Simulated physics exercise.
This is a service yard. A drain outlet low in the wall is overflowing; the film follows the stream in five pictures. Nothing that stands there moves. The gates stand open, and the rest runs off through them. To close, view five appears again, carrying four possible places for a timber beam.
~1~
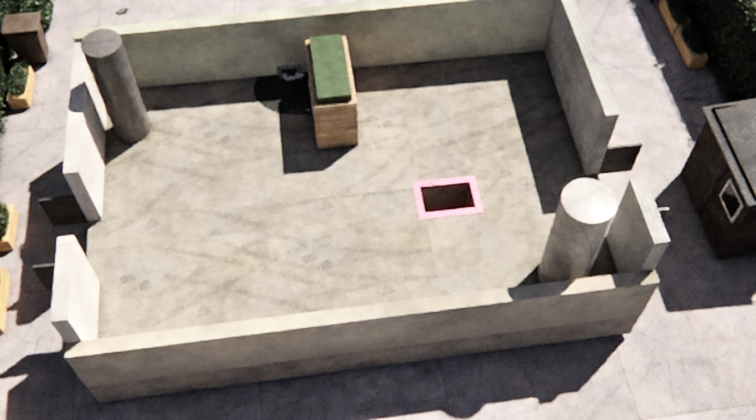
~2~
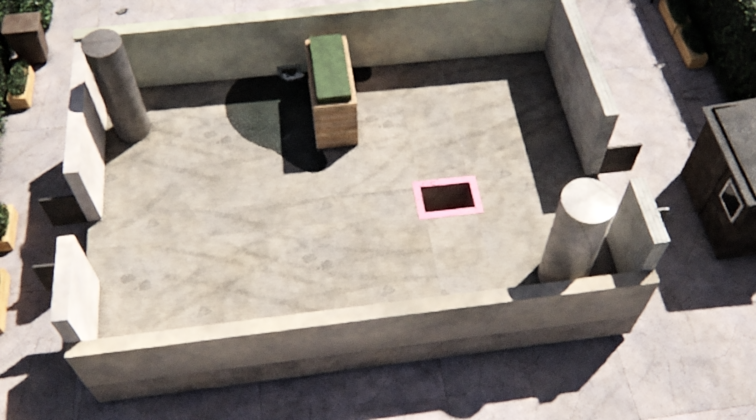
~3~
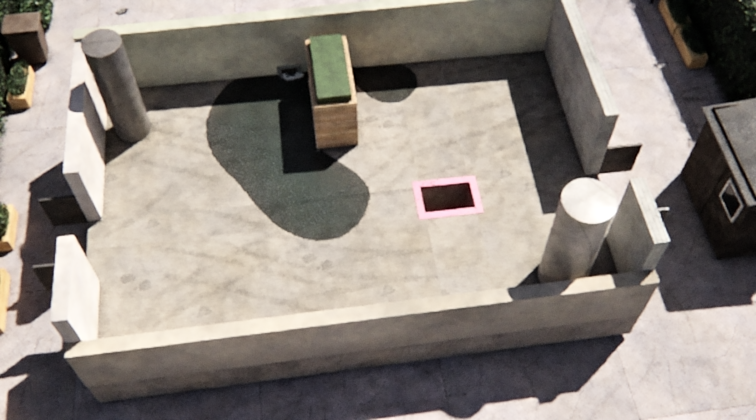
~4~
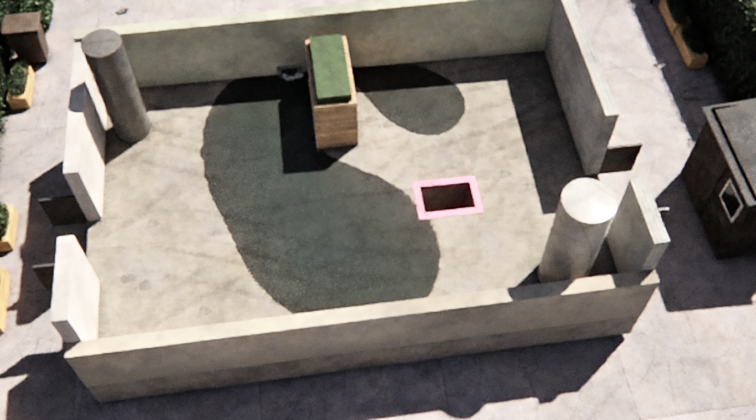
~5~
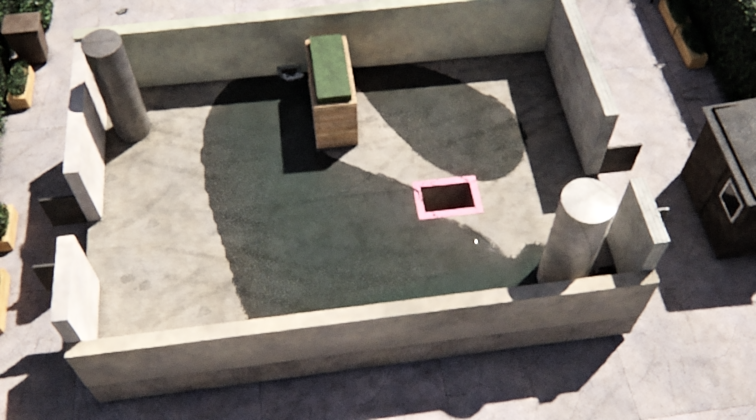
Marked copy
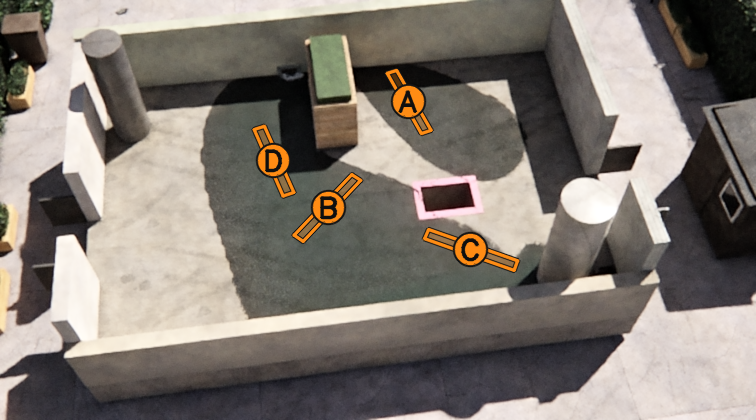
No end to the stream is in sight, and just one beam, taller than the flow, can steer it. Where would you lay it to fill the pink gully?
I would pick spot B.
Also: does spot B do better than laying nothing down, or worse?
It is better.
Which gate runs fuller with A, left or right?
The right one.
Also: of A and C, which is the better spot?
A.
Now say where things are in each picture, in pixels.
In the first frame, outfall at (289, 70); pink gully at (448, 197); open gate at (595, 205); open gate at (101, 250); front seen at (292, 107), 2 % of the ground wet; pink gully still dry.
In the second frame, front seen at (314, 162), 7 % of the ground wet; pink gully still dry.
In the third frame, front seen at (347, 227), 16 % of the ground wet; pink gully still dry.
In the fourth frame, front seen at (428, 281), 32 % of the ground wet; pink gully still dry.
In the fifth frame, front seen at (510, 274), 43 % of the ground wet; pink gully still dry.
On the marked copy, A from (391, 71) to (426, 131); B from (298, 238) to (356, 177); C from (426, 234) to (515, 265); D from (259, 127) to (288, 194).
With A, about 7 % of the stream goes into the pink gully, about 91 % out by the gates.
With B, about 14 % of the stream goes into the pink gully, about 83 % out by the gates.
With C, about 3 % of the stream goes into the pink gully, about 92 % out by the gates.
With D, about 5 % of the stream goes into the pink gully, about 93 % out by the gates.
